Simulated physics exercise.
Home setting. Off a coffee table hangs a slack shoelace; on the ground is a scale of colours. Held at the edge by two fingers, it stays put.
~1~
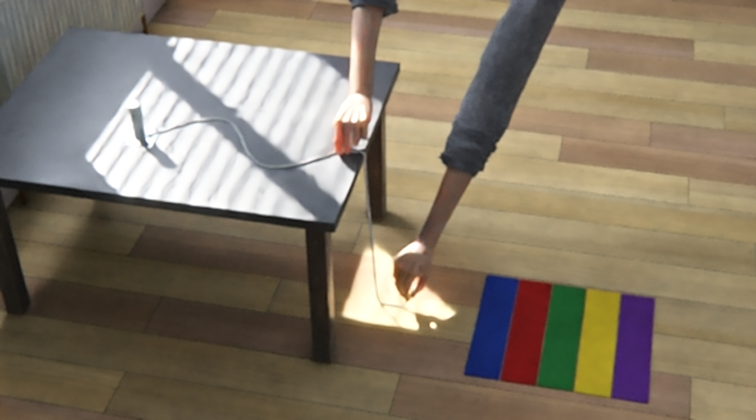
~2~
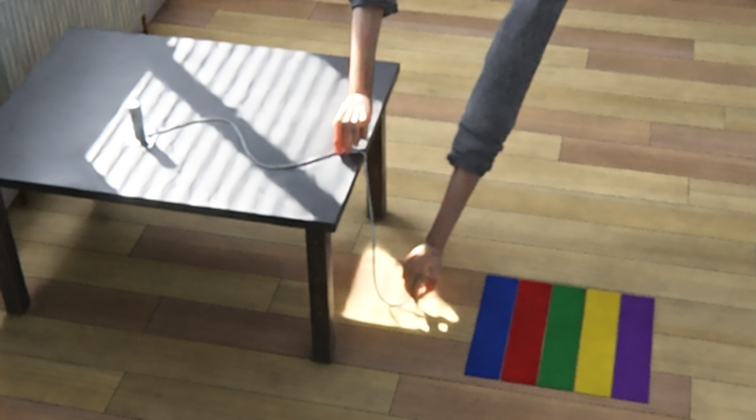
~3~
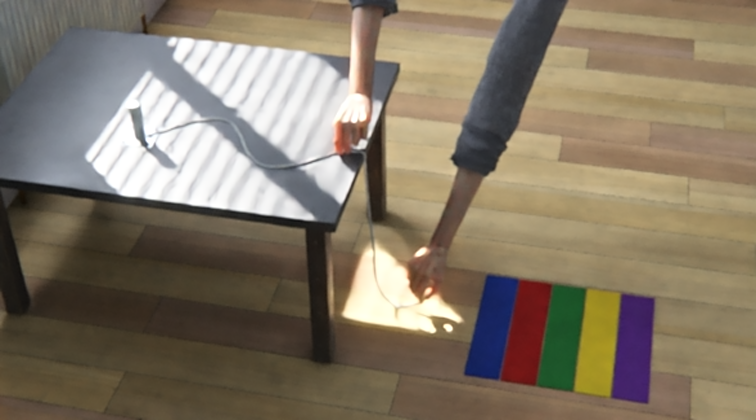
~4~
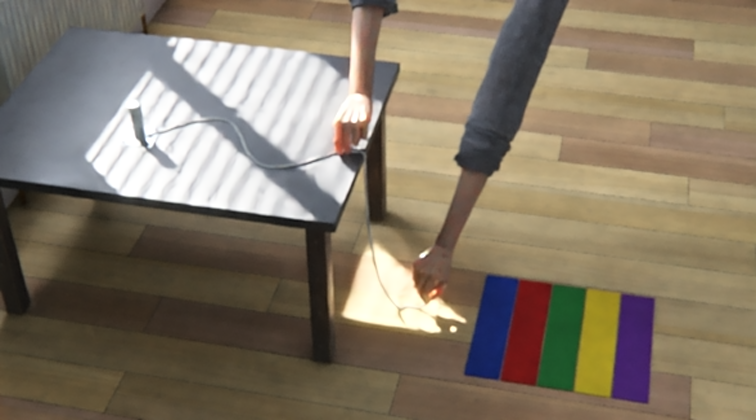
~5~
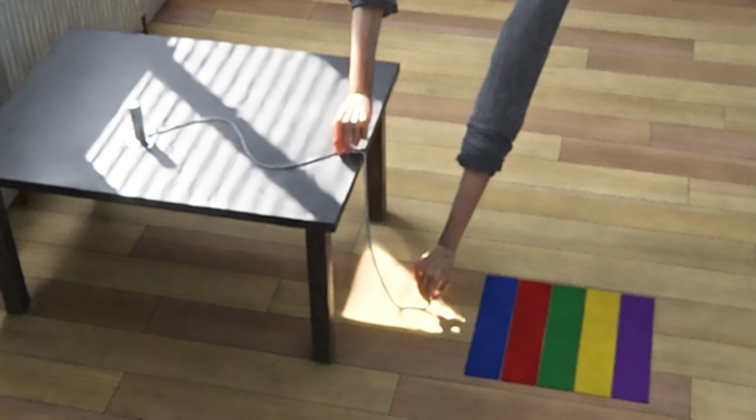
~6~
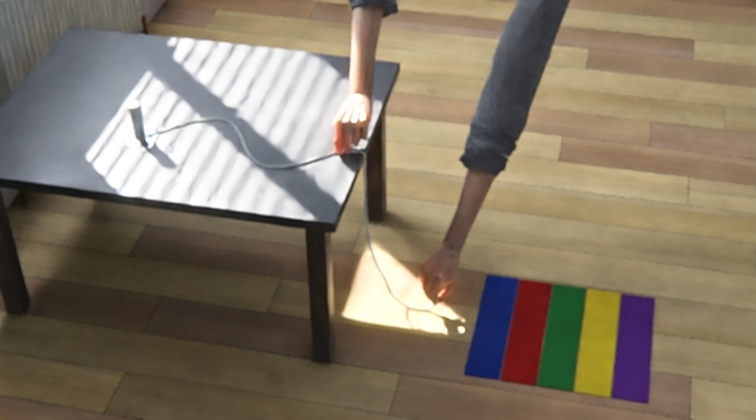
To begin with, a cord runs across a dark coffee table and hangs slack over its edge, one hand pressing it there while another holds the lower part near the sunlit floor. The lower hand then shifts slightly right, drawing the hanging cord a little closer to the blue end of the colour strips.
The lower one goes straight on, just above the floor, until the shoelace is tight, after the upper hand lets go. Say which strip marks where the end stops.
The yellow strip marks it.
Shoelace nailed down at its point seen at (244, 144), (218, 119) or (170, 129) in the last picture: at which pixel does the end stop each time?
Taking the tries in turn: (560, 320), (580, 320) and (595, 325).
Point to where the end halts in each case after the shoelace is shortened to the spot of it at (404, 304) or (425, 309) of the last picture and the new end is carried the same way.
For the first cut it's about (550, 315), and for the second about (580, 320).
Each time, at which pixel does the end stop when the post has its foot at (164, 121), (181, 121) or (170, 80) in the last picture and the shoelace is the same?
In order, it comes out close to (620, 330), (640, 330) and (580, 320).
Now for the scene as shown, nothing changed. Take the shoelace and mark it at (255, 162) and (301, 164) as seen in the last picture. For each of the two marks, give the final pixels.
In that view they reach (310, 152) and (359, 158).
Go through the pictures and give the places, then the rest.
In the first frame, end (410, 297); blue (485, 358); red (522, 364); green (558, 369); yellow (595, 375); purple (631, 380).
In the second frame, end (419, 299); shoelace through (183, 125) (241, 138) (292, 166) (365, 160) (372, 223) (376, 284).
In the third frame, end (424, 299).
In the fourth frame, end (429, 300); shoelace through (183, 125) (241, 138) (292, 166) (365, 160) (368, 223) (381, 284).
In the fifth frame, end (432, 300).
In the sixth frame, end (437, 301); shoelace through (183, 125) (241, 138) (292, 166) (365, 160) (367, 222) (387, 284).
A little later, end near (526, 314); over red.
Next, end near (575, 321); over green.
When it is tight, end near (603, 325); over yellow. Over yellow.
